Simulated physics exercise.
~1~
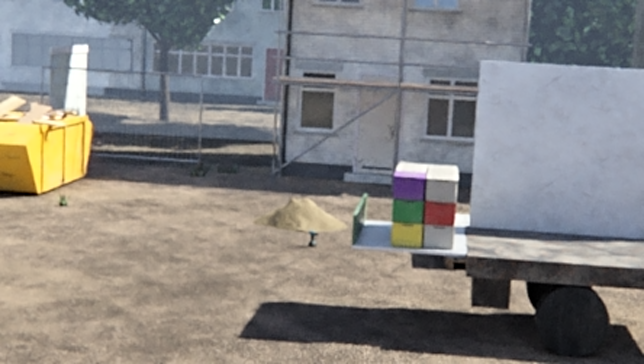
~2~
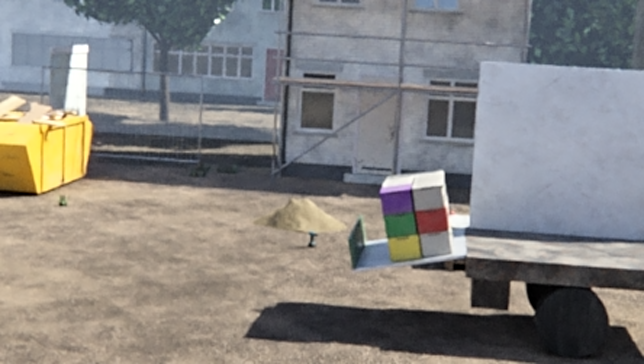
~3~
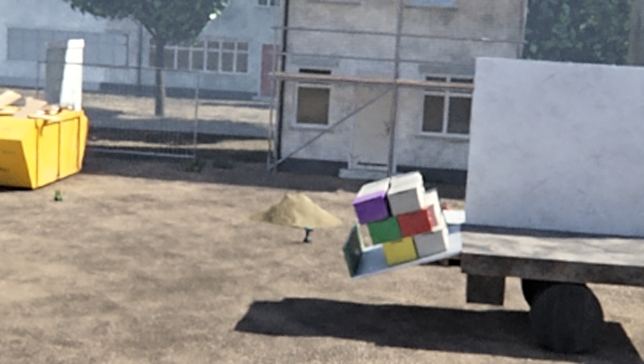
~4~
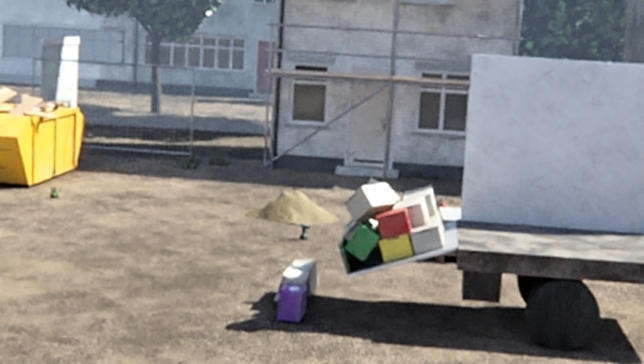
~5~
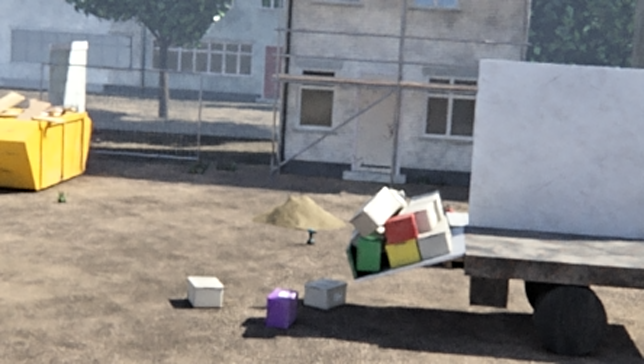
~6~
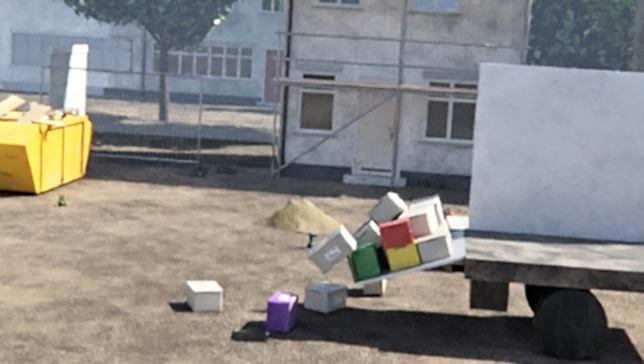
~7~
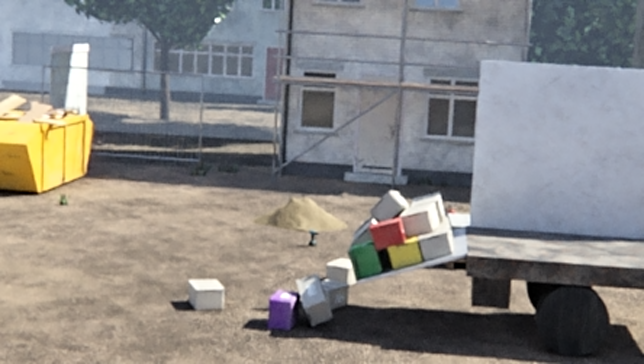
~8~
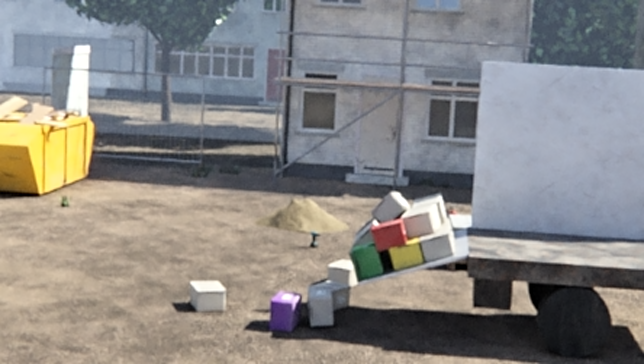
A stack of pale and coloured boxes on a lorry's tail lift slides toward the lipped edge as the platform tilts down to the left; the purple box and several pale ones tumble to the ground, while the green, red and yellow ones stay aboard, the green tipped over.
